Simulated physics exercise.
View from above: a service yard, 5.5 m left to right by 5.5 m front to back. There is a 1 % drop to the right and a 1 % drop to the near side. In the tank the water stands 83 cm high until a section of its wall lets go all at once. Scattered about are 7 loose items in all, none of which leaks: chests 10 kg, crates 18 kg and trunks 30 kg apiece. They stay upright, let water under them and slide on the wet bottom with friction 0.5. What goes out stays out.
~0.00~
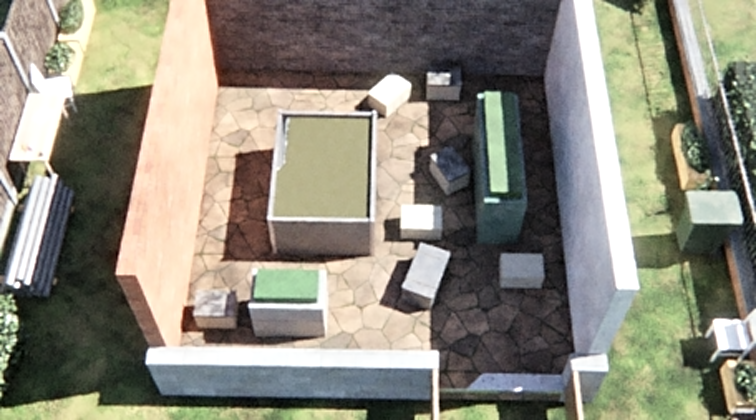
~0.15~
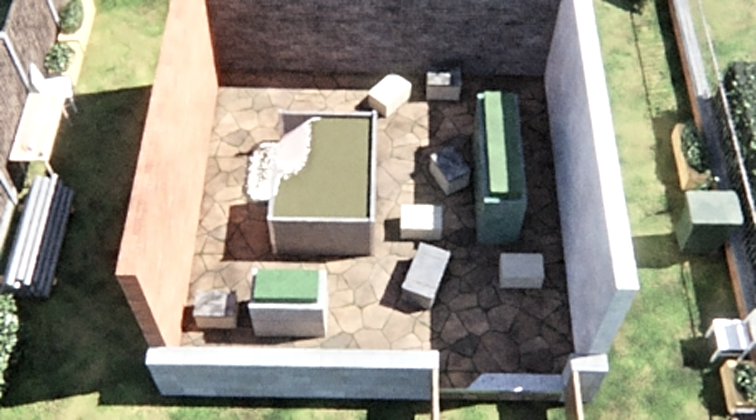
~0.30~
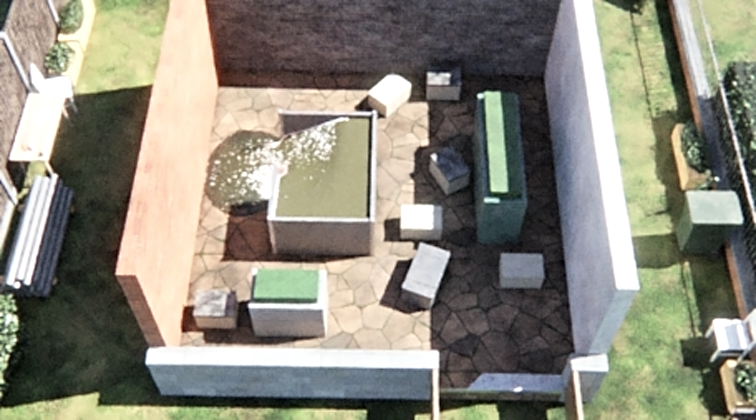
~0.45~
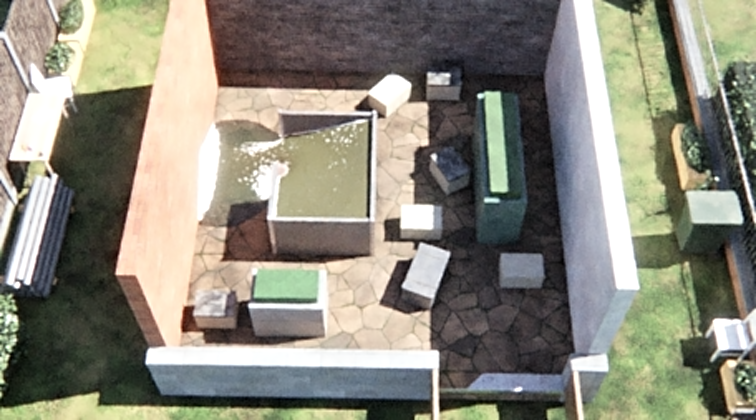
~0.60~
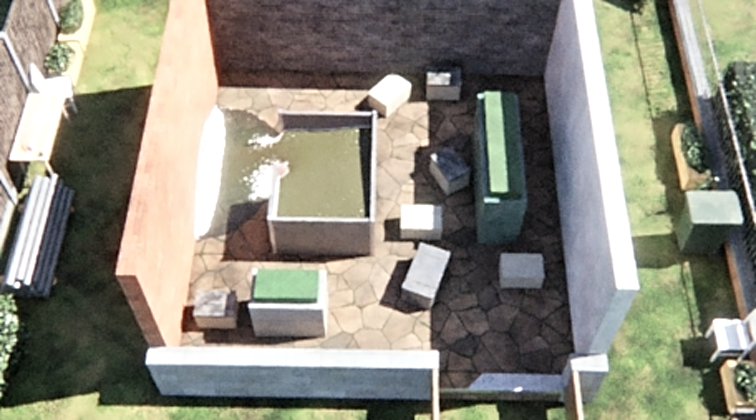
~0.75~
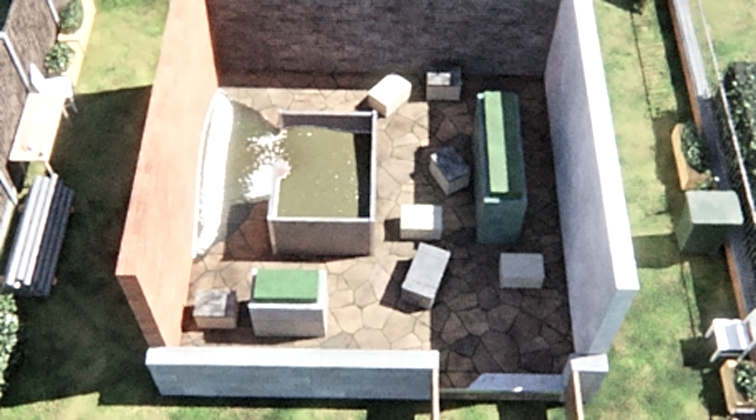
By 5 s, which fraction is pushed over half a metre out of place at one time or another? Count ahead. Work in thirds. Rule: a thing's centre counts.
My guess is it is going to land in the middle band.
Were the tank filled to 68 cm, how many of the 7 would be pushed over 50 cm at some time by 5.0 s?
Count under that change: 4.
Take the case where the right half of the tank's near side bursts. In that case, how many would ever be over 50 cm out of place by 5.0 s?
The answer would then be 0.
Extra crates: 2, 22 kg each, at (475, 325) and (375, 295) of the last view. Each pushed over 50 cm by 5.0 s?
Result in order: Not exceeded; not exceeded.
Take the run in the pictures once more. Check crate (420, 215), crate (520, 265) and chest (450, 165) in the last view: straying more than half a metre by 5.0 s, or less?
Result, in order: Undershooting / undershooting / overshooting.
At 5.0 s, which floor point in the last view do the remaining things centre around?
I'd put it close to (467, 239) in the last view.
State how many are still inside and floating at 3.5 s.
The count is 2.
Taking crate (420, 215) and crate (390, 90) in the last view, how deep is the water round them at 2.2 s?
First about 0 cm, second about 4 cm.
After 1.1 s 0 of 7 are over 50 cm from their spots; 0 afloat.
After 2.2 s 1 of 7 are over 50 cm from their spots; 1 afloat.
After 3.5 s 3 of 7 are over 50 cm from their spots; 2 afloat.
After 5.0 s 4 of 7 are over 50 cm from their spots, and 4 have been at some point; 1 afloat.
